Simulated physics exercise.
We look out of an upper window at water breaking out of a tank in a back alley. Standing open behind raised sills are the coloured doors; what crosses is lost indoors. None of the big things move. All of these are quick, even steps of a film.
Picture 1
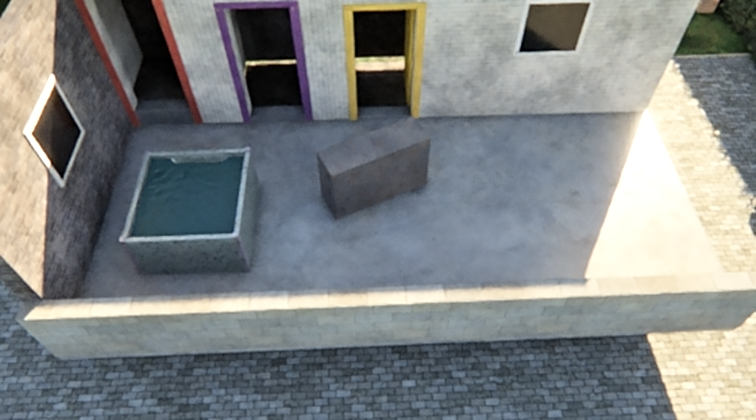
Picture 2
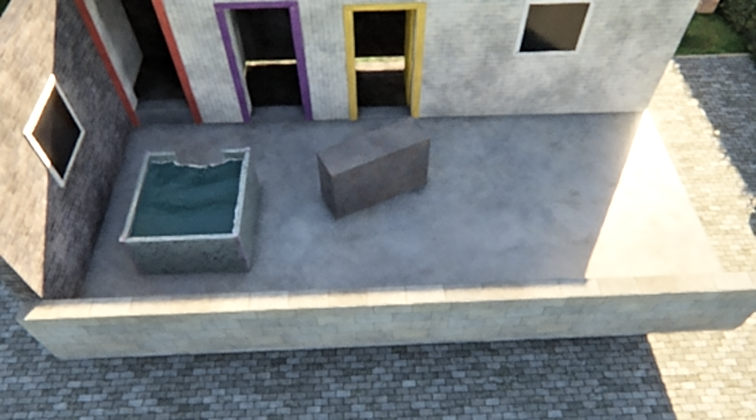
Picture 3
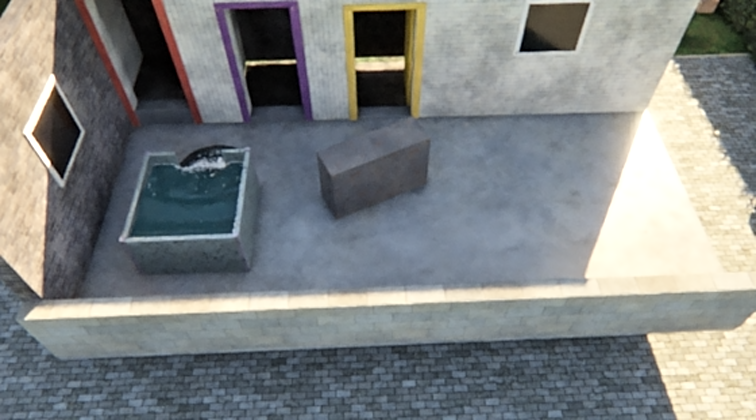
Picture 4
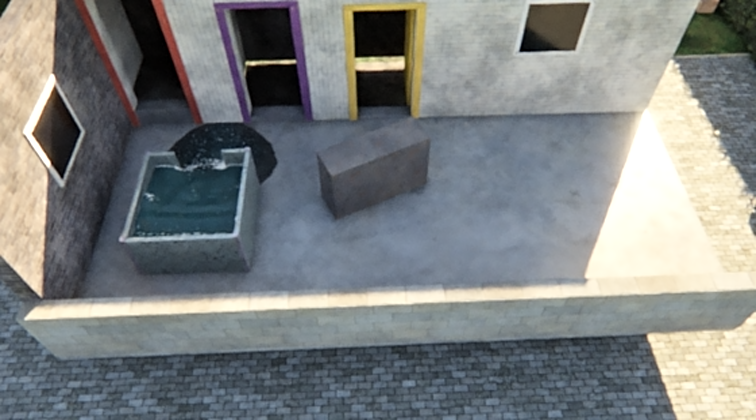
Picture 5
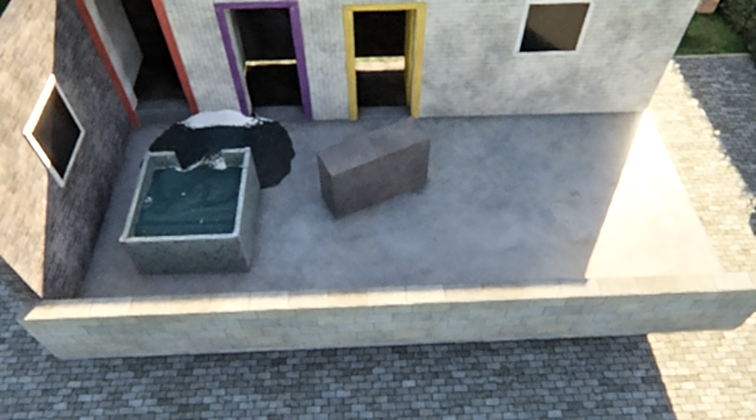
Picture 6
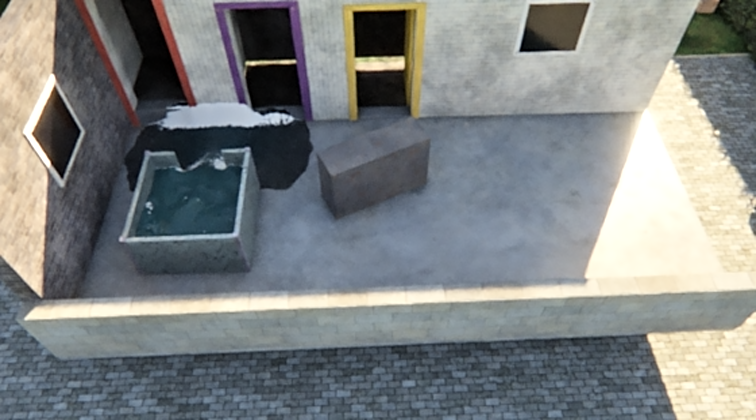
Water broke through a gap in the far side of the square tank, then spread behind it across the grey paving as a dark, widening pool, frothing white near the purple door.
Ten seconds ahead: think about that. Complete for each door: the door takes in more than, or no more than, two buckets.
Completed: The purple door takes in more than two buckets; the red door takes in no more than two buckets; the yellow door takes in no more than two buckets.
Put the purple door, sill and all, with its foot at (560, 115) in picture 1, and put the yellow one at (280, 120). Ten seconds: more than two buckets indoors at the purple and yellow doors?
Note: Purple door falls short; yellow door overshoots.
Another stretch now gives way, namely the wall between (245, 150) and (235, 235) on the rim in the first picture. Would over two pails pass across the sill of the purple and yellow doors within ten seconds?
Well, purple door stays beneath it and yellow door gets past it.
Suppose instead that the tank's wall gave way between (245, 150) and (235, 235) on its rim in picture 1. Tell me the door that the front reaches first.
The yellow-painted one.
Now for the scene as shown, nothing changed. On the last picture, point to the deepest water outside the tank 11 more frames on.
Close to (134, 126).
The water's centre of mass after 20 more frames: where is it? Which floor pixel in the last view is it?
Centre: Close to (249, 187).
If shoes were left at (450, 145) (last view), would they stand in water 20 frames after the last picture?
At that place: Awash.
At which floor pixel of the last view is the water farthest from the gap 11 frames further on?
The farthest wet spot is near (505, 116).
A moment on, water covers 15 % of the floor; the purple door over two buckets in, the red door wet at the sill, nothing in, the yellow door wet at the sill, nothing in.
Next, water covers 30 % of the floor; the purple door over two buckets in, the red door under two buckets in, the yellow door wet at the sill, nothing in.
Then, water covers 50 % of the floor; the purple door over two buckets in, the red door under two buckets in, the yellow door under two buckets in.
Later, water covers 70 % of the floor; the purple door far over two buckets in, the red door under two buckets in, the yellow door under two buckets in.
In the end, water covers 95 % of the floor; the purple door far over two buckets in, the red door under two buckets in, the yellow door under two buckets in.
